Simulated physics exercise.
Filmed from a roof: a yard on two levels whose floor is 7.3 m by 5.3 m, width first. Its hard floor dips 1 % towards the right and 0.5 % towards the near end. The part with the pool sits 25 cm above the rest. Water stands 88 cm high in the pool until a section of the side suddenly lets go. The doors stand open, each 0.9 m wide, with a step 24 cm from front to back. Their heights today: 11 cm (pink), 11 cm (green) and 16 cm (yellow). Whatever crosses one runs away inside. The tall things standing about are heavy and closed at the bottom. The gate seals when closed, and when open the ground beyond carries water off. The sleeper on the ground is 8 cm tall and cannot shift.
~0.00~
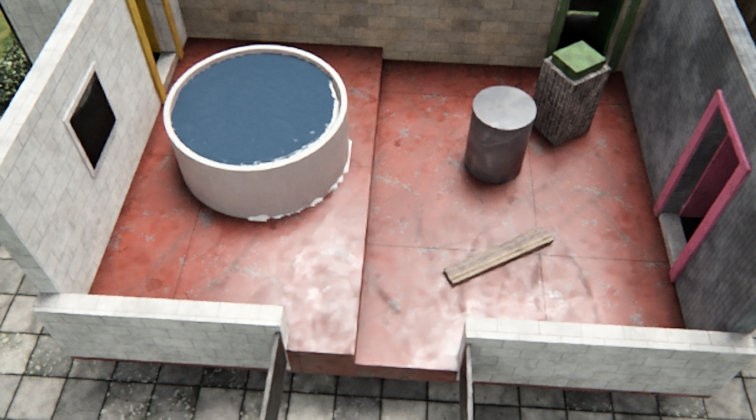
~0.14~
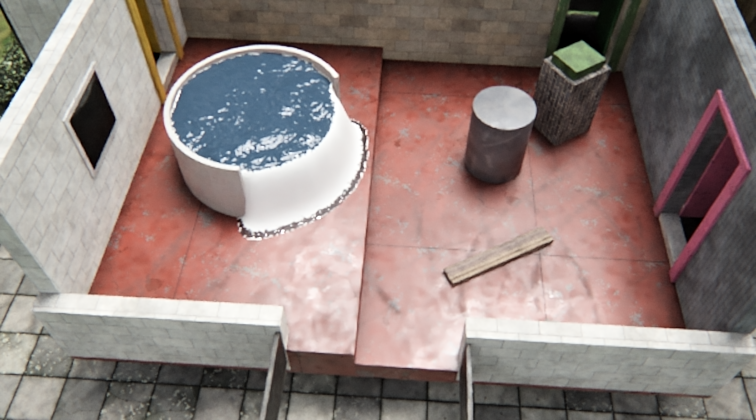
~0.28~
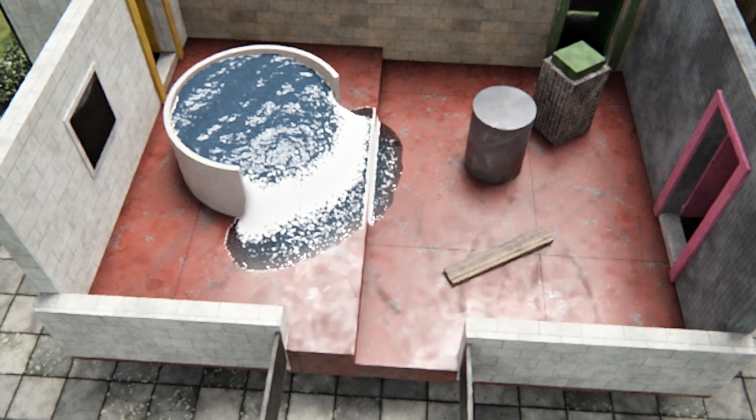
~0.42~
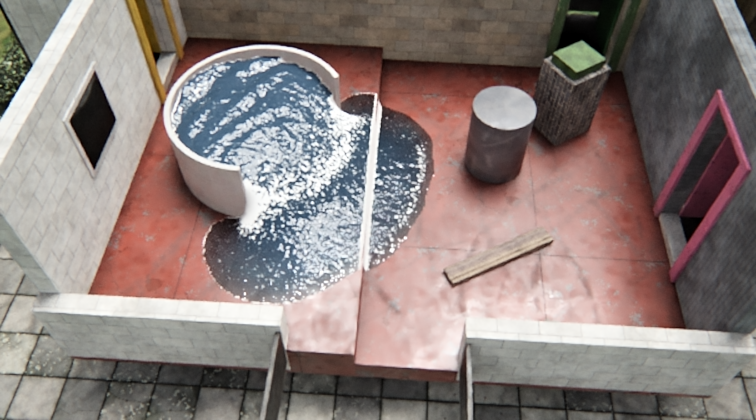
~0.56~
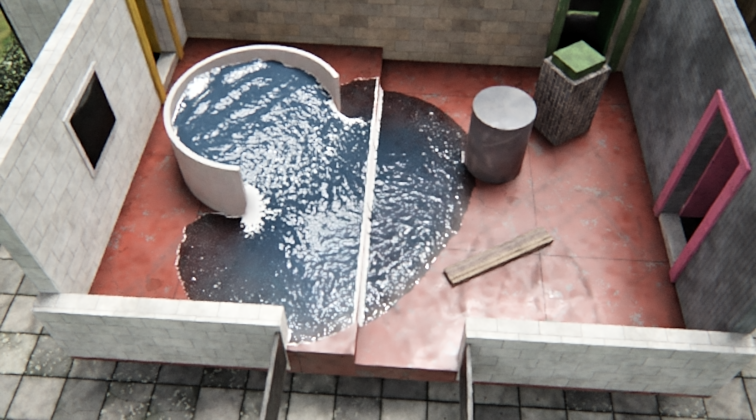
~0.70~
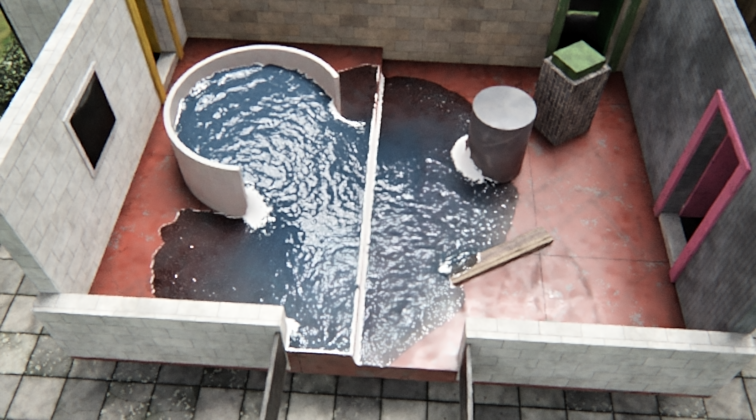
In a walled yard with a red floor, a round white pool opened on its near right side, and water poured out, spreading across both levels and reaching the grey drum and wooden plank.
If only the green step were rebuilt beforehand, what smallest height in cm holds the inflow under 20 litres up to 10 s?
It would have to be roughly 16 cm high.
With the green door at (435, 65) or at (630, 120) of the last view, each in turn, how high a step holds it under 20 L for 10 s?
About 9.0 and 18 cm.
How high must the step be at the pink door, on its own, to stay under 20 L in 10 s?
About 28 cm at pink.
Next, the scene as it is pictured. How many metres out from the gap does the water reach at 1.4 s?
Some 4.8 m out.
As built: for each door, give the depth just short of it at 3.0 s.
Depths in cm: Pink 29, green 10, yellow 0.
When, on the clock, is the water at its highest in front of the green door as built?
At about 5.0 s.
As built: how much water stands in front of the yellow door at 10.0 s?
Some 0.5 cm.
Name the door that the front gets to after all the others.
It is the yellow one.
After 1.4 s water covers 60 % of the floor, deepest (36 cm) near (457, 170); it has not reached the green door.
After 3.0 s water covers 75 % of the floor, deepest (39 cm) near (594, 346); 10 cm at the green door, 6 litres in over its 11 cm step.
After 10.0 s water covers 75 % of the floor, deepest (14 cm) near (550, 357); 8 cm at the green door, 71 litres in over its 11 cm step.
At the green door as built, the water arrived by 1.5 s and peaked near 20 cm at 5.0 s.
With a step of 13.5 cm, 38 litres would have come in within the 10 s; with 18.5 cm, 11 litres. So under 20 litres takes about 16 cm.
